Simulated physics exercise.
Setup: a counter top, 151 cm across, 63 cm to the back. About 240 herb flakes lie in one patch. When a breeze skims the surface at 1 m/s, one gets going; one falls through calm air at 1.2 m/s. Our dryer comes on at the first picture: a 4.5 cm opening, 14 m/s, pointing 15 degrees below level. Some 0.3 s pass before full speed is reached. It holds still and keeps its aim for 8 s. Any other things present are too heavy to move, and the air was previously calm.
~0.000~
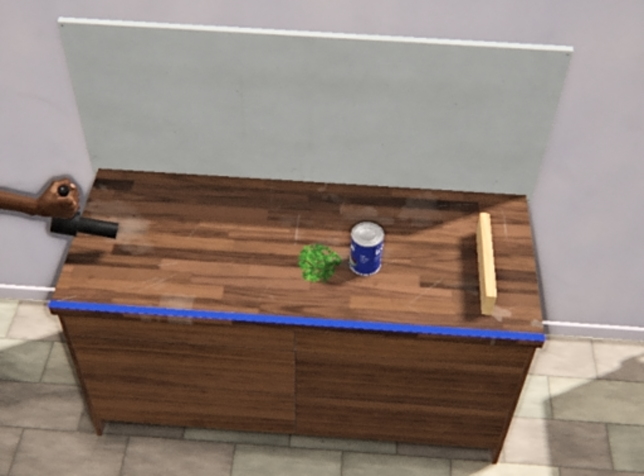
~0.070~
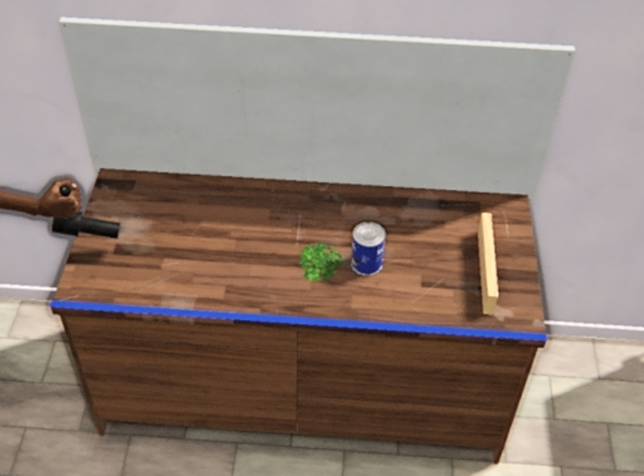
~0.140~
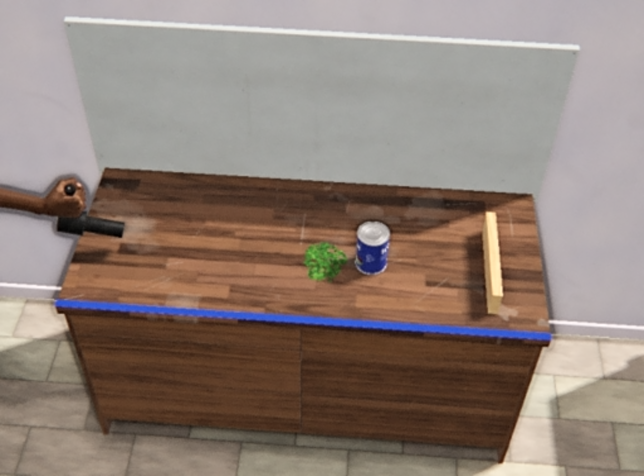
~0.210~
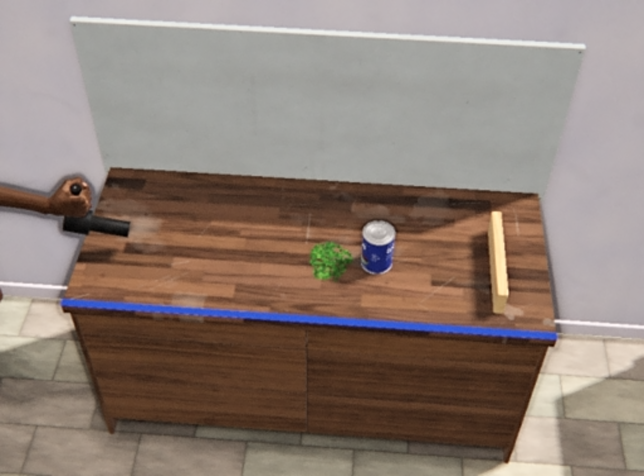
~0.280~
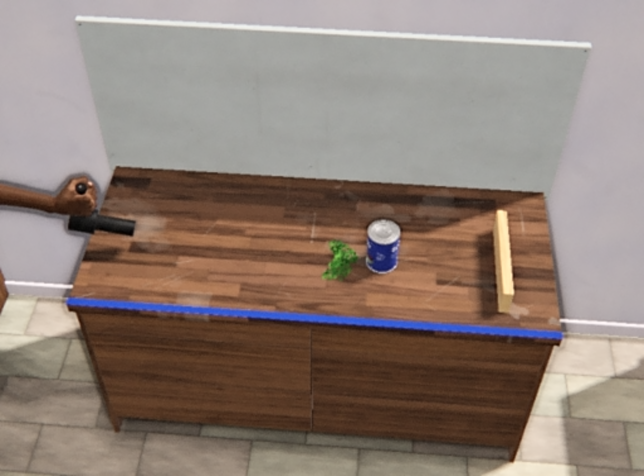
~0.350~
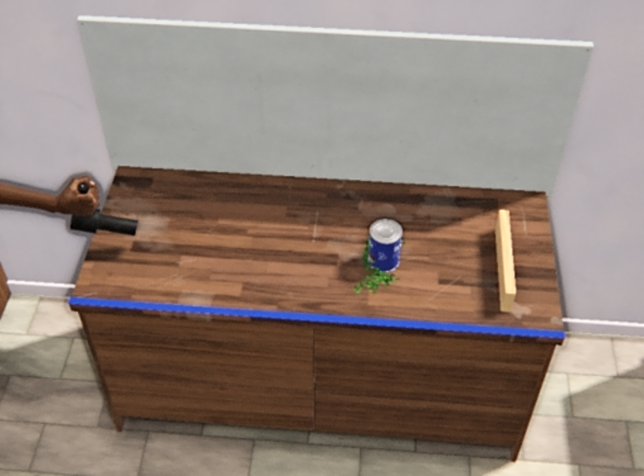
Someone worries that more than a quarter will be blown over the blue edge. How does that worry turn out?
It comes true.
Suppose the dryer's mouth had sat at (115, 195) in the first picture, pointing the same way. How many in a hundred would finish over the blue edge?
Outcome: Some 90 in a hundred.
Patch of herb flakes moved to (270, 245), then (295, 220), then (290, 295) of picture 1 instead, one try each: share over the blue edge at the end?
10 %, 0 %, 80 %.
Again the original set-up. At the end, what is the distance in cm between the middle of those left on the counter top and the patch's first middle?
Distance: Approx. 50 cm.
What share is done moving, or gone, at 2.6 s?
That works out to some 90 %.
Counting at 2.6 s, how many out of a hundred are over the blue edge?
It comes to around 60 %.
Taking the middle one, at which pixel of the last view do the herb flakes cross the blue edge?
Midpoint of crossings, approx. (494, 334).
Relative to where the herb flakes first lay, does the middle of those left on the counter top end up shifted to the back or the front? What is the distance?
Shift: Towards the near end, some 5 cm.
After 1.6 s, 15 % are on the move or not yet settled, 55 % are over the blue edge; the middle of those still in play is near (499, 277).
After 2.6 s, 11 % are on the move or not yet settled, 55 % are over the blue edge; the middle of those still in play is near (499, 282).
After 4.4 s, 10 % are on the move or not yet settled, 56 % are over the blue edge; the middle of those still in play is near (499, 282).
After 8.0 s, at the end, 56 % are over the blue edge.
